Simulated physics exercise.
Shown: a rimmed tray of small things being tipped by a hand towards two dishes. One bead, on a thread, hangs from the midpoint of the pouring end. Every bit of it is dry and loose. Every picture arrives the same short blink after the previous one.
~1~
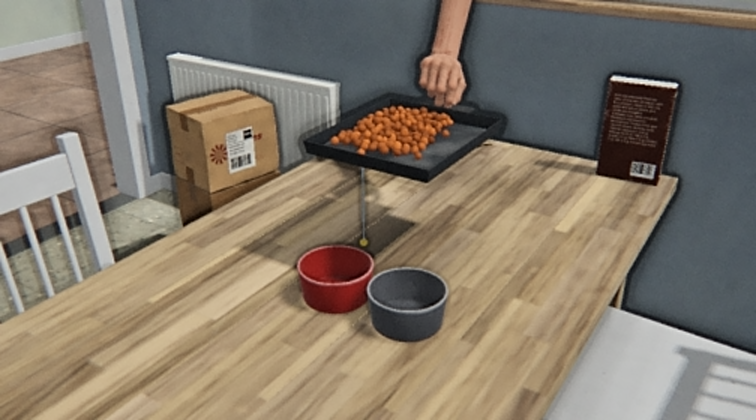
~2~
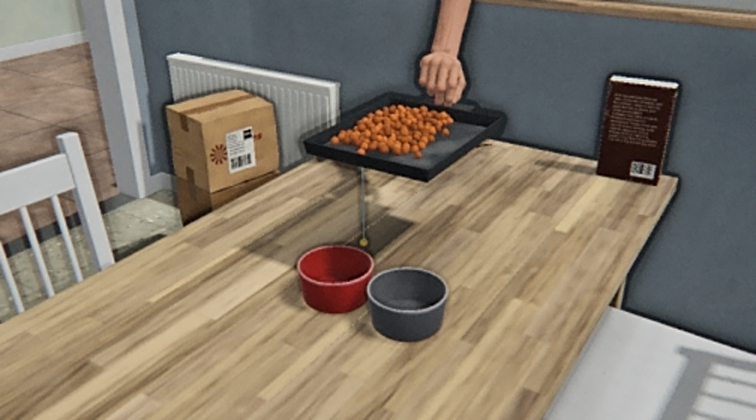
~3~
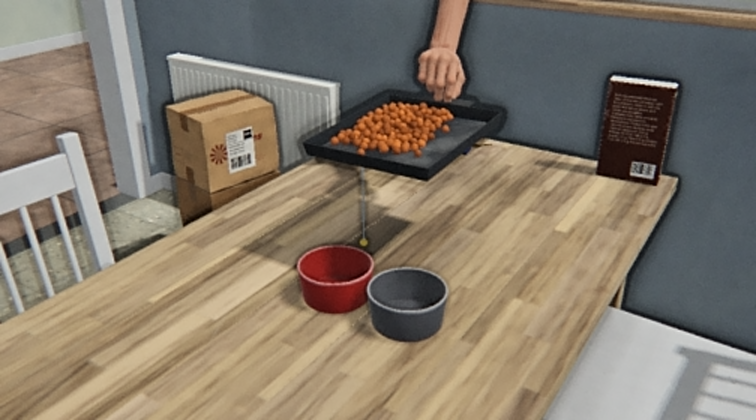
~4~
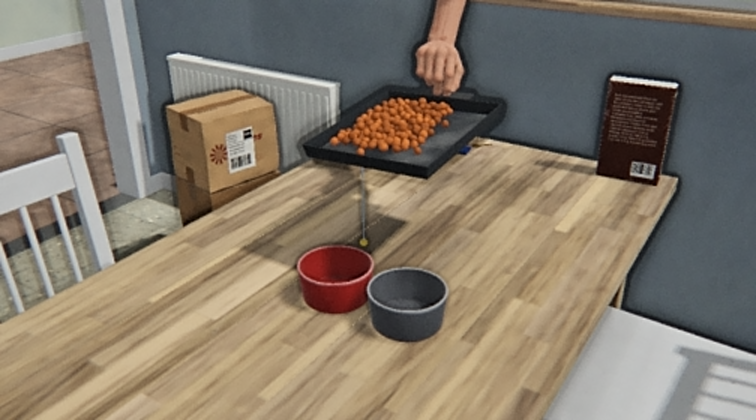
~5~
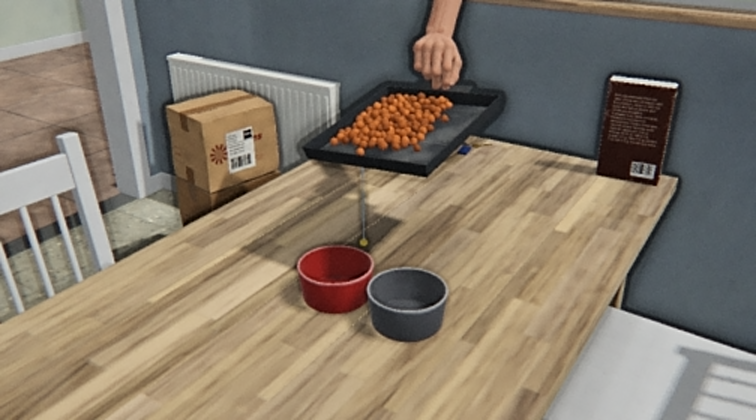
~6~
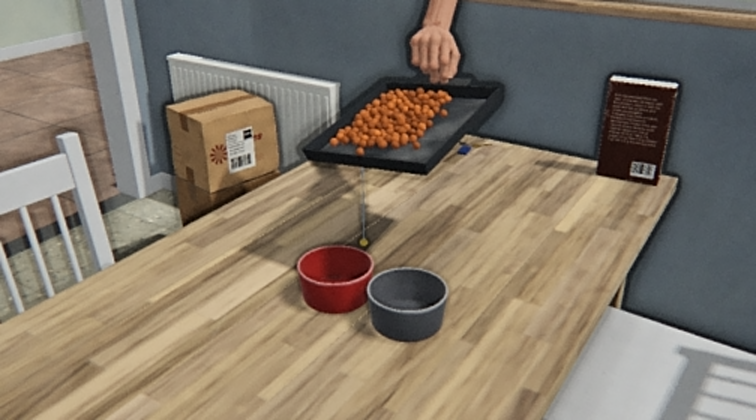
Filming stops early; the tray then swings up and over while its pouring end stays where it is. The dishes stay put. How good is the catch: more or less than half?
The caught share falls below half.
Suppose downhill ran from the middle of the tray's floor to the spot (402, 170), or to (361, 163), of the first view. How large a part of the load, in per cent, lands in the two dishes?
The first try would leave around 70 per cent there, the second around 60 per cent.
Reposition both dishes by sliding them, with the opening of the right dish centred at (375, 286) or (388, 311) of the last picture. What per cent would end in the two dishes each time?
It works out to 30 percent and then 0 percent.
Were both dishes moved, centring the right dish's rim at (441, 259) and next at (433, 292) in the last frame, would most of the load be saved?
Try 1: A minority of it. Try 2: A minority of it.
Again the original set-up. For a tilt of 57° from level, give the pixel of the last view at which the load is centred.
The load is centred near (346, 118).
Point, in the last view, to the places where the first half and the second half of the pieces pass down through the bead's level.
I'd place the first part at (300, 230) and the rest at (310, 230).
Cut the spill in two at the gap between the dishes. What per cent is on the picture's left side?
It works out to some 100 per cent.
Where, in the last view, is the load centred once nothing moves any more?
Roughly at (297, 267), give or take.
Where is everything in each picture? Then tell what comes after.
In the first frame, corners of the pouring end near (307, 140) and (428, 169), level; middle of the load near (395, 129), coated peanuts; left dish near (314, 294); right dish near (387, 322); bead on its thread near (364, 242).
In the second frame, corners of the pouring end near (306, 140) and (427, 168), level; middle of the load near (395, 129).
In the third frame, corners of the pouring end near (306, 142) and (427, 167), tipped barely, lowest at the left corner; middle of the load near (395, 127).
In the fourth frame, corners of the pouring end near (306, 144) and (426, 165), tipped a little, lowest at the left corner; middle of the load near (394, 124).
In the fifth frame, corners of the pouring end near (305, 146) and (425, 164), tipped a little, lowest at the left corner; middle of the load near (394, 121).
In the sixth frame, corners of the pouring end near (305, 148) and (424, 162), tipped a little, lowest at the left corner; middle of the load near (393, 118); left dish near (314, 294); right dish near (387, 322).
Shortly afterwards, tray tipped steeply; all but a few on the tray; only a few outside both; only a few in the air.
Next, tray tipped right over; all but a few on the tray; a little outside both; only a few in the air.
Some moments later, tray tipped past a quarter turn; near a quarter in the left dish; the bulk outside both.
In the end, tray tipped past a quarter turn; none at all in the right dish; near a quarter in the left dish; the bulk outside both.
